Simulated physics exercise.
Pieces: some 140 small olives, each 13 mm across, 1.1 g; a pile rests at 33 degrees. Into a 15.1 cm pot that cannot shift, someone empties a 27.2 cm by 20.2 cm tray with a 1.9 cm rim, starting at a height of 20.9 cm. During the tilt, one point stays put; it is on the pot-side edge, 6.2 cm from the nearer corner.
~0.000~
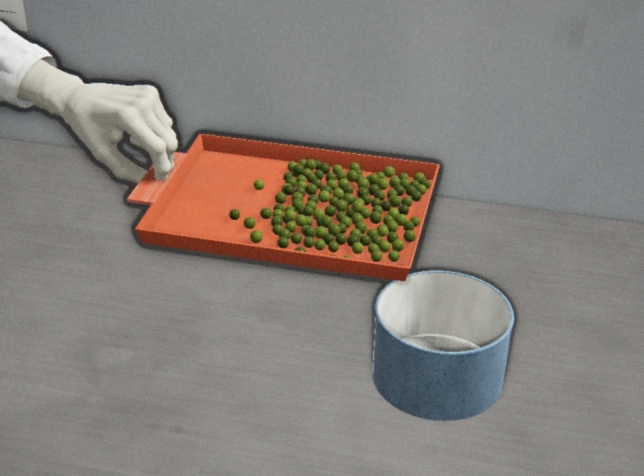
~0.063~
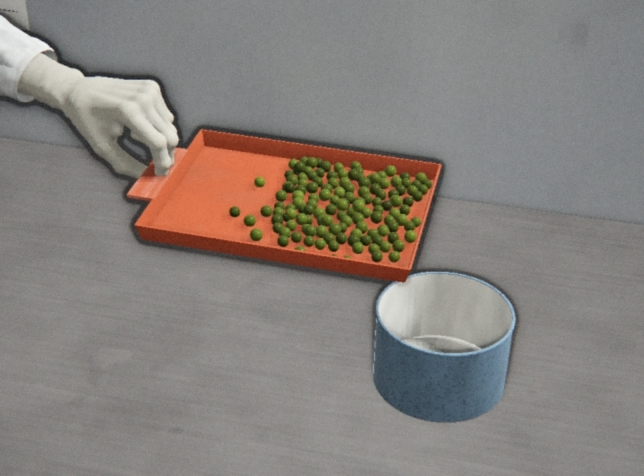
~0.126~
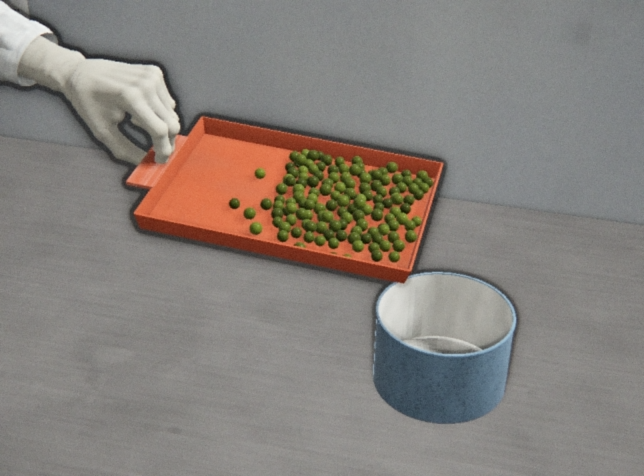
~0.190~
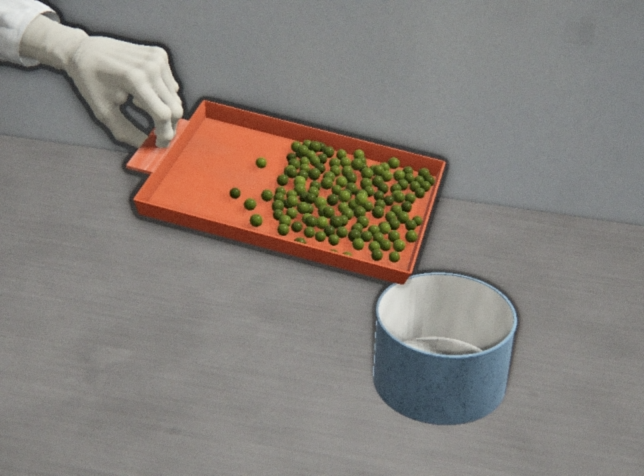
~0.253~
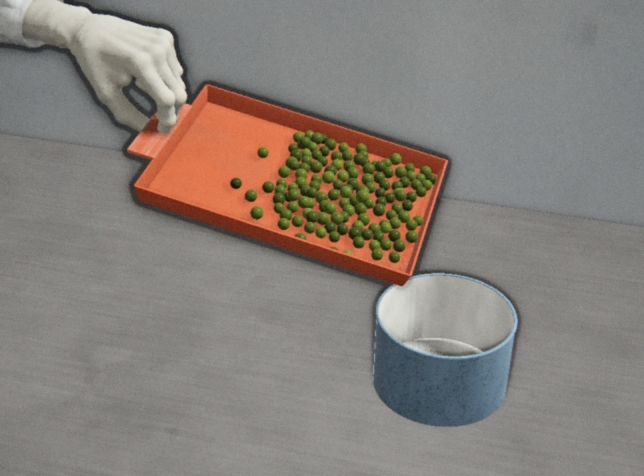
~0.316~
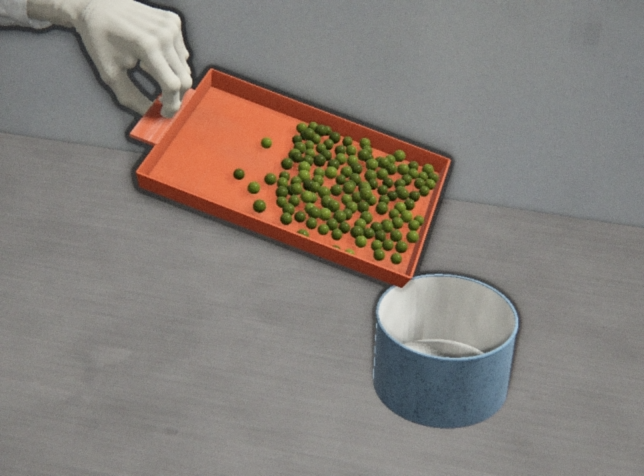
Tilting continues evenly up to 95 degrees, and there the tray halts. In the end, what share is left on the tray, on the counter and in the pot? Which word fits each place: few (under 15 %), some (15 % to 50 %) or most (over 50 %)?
Tray gets few; counter gets most; pot gets some.
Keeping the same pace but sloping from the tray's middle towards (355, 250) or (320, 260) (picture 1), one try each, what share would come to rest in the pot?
First try: About 5 percent; second try: About 0 percent.
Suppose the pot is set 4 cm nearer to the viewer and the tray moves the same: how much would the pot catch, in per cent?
Share in pot: Approx. 55 %.
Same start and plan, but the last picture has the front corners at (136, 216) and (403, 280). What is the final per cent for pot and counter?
Final per cent - pot 0, counter 100.
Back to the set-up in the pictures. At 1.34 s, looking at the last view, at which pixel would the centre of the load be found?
My estimate is roughly (421, 188).
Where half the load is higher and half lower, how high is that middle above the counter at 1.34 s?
About 26 centimetres.
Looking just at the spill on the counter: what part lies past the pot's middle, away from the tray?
90 %.
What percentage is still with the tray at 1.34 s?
About 100% of the load.
After 0.93 s, tilt 53 degrees; the tray holds 100 %, the pot 0 %.
Then, at 1.34 s, tilt 78 degrees; the tray holds 100 %, the pot 0 %.
After 1.83 s, tilt 95 degrees; the tray holds 10 %, the pot 25 %.
By 2.9 s all is still; tray 0 %, counter 65 %, pot 35 %.
